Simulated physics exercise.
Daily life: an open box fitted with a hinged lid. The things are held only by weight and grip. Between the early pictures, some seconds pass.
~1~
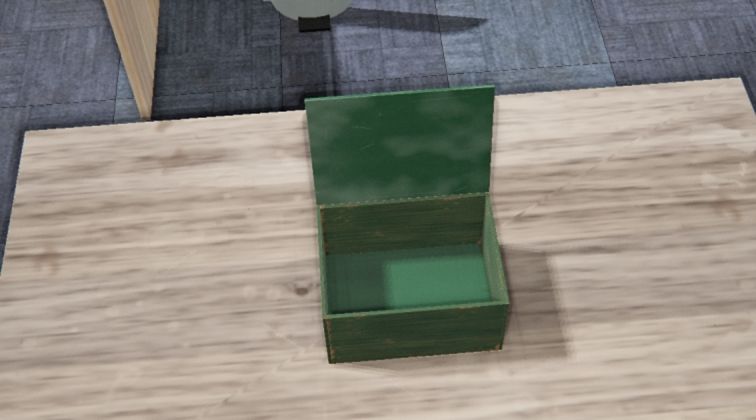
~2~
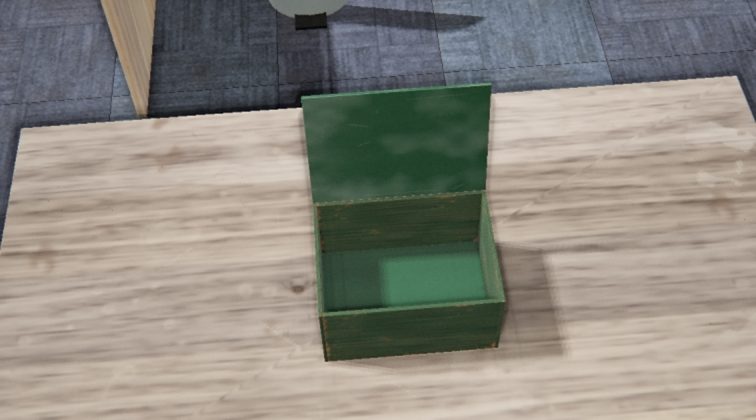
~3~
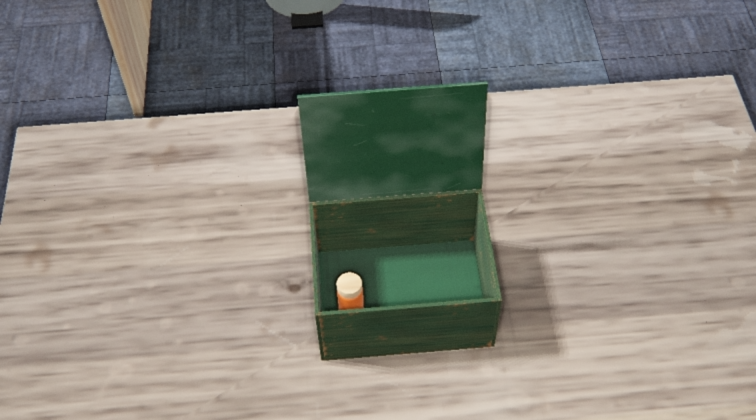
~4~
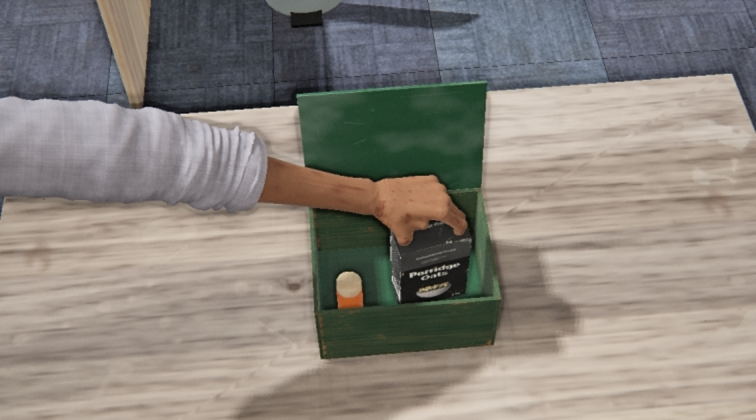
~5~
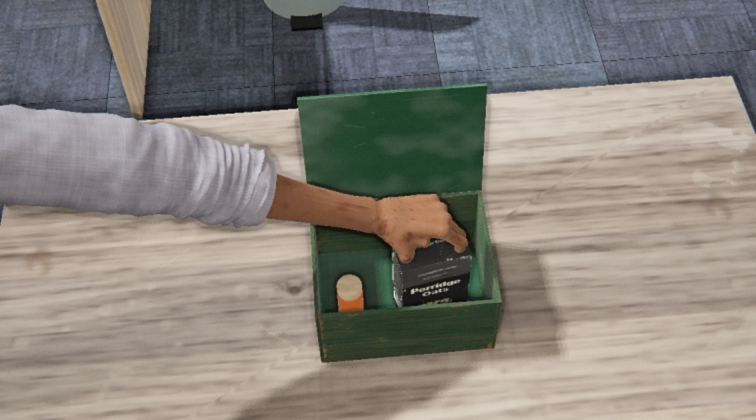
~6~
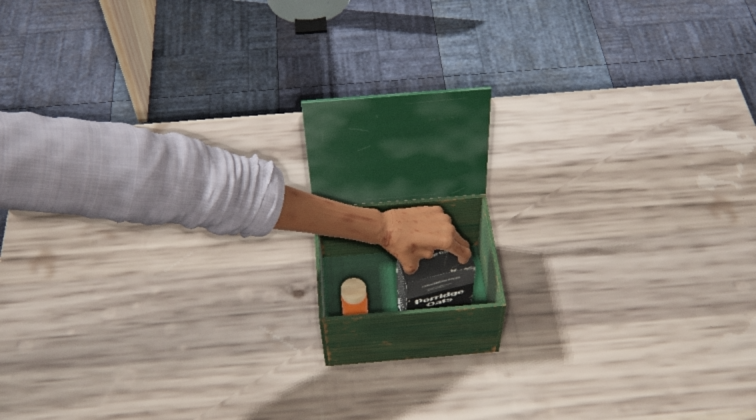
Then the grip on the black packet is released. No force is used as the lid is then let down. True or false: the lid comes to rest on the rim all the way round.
False, it is held up.
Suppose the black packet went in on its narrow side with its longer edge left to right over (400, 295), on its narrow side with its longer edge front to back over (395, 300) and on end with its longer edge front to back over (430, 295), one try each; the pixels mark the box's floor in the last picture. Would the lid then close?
Results in order: Lid down, lid down, lid up.
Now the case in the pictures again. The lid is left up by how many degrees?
The lid sits around 14° above the rim.
Then, 1.30 s later than the last frame, lid 80° above the rim.
Then, 1.70 s later than the last frame, lid 47° above the rim.
Then, 1.90 s later than the last frame, lid 23° above the rim.
When it is over, lid 14° above the rim; both as before. End places, in pixels of the last picture, black packet near (435, 288).
